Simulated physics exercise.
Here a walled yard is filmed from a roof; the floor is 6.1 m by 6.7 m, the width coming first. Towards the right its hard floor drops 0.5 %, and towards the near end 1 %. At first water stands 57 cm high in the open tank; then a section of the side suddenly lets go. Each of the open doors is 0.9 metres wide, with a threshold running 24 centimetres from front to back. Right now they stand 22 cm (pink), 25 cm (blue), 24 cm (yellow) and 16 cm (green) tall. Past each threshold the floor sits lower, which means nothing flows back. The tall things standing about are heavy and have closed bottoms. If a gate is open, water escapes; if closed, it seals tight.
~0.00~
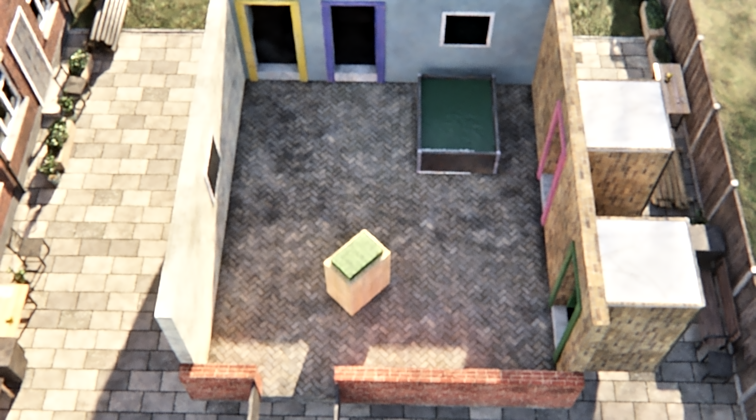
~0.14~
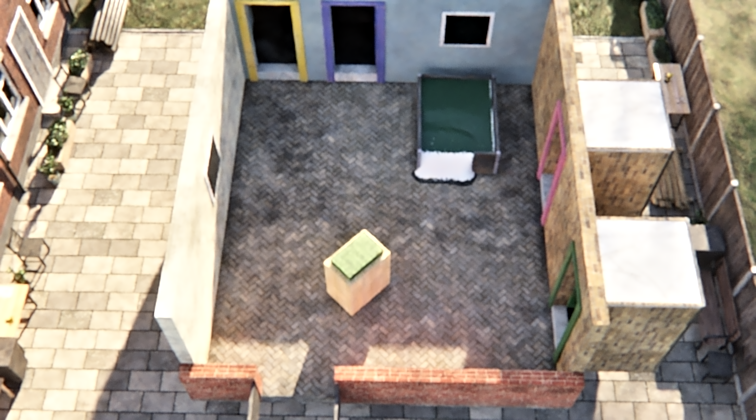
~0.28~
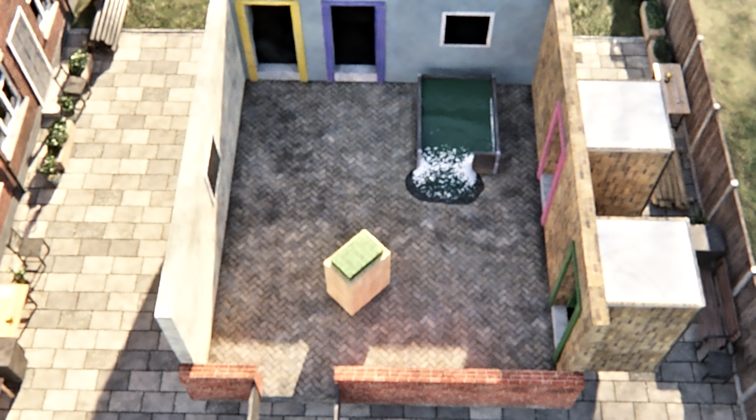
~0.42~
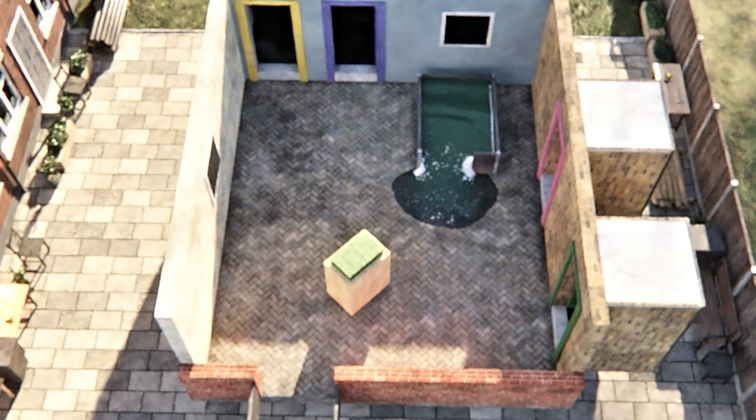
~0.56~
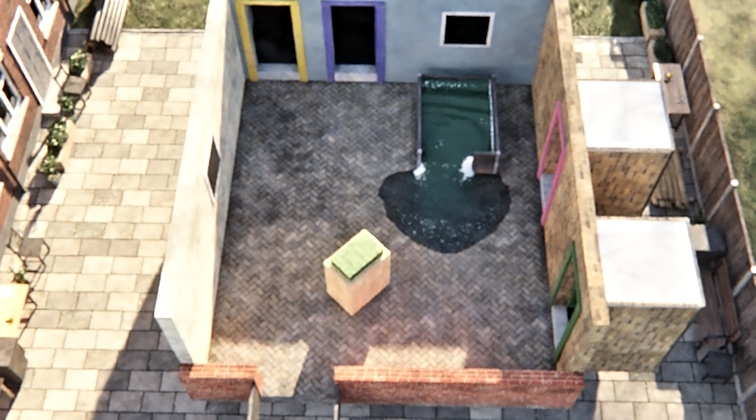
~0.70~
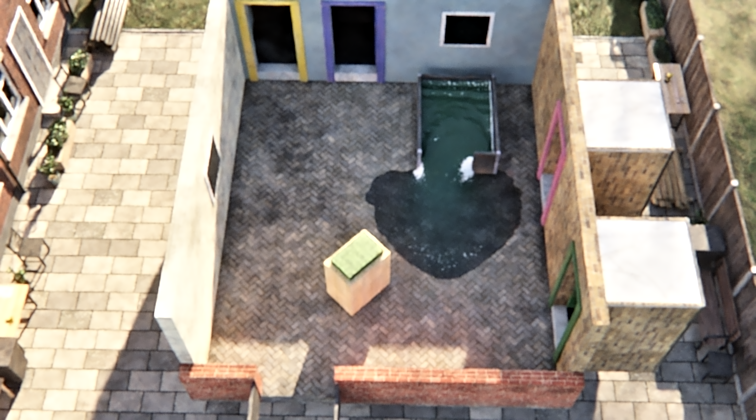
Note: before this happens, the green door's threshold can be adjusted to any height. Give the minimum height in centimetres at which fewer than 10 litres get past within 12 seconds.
10.5 cm.
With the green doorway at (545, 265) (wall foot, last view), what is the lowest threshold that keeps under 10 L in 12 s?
About 7.0 cm.
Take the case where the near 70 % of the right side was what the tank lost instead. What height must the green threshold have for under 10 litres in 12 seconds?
Then the minimum is about 7.0 cm.
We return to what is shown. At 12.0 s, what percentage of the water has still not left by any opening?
Water still present: Approx. 86 %.
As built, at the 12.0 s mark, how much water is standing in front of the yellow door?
You'd measure close to 0.0 cm there.
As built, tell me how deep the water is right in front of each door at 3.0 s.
In cm: Pink 1, blue 0, yellow 0, green 8.
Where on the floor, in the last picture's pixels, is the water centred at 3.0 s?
Centre of mass: About (439, 239) px.
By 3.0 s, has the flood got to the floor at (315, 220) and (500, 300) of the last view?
First soaked, then soaked.
After 1.4 s water covers 30 % of the floor, deepest (29 cm) near (442, 176); it has not reached the green door.
After 3.0 s water covers 45 % of the floor, deepest (26 cm) near (529, 388); 8 cm at the green door, 0 litres in over its 16 cm threshold.
After 12.0 s water covers 80 % of the floor, deepest (8 cm) near (550, 389); 6 cm at the green door, 0 litres in over its 16 cm threshold.
At the green door as built, the water arrived by 1.8 s and peaked near 16 cm at 4.0 s.
With a threshold of 9 cm, 18 litres would have come in within the 12 s; with 12.5 cm, 5 litres. So under 10 litres takes about 10.5 cm.
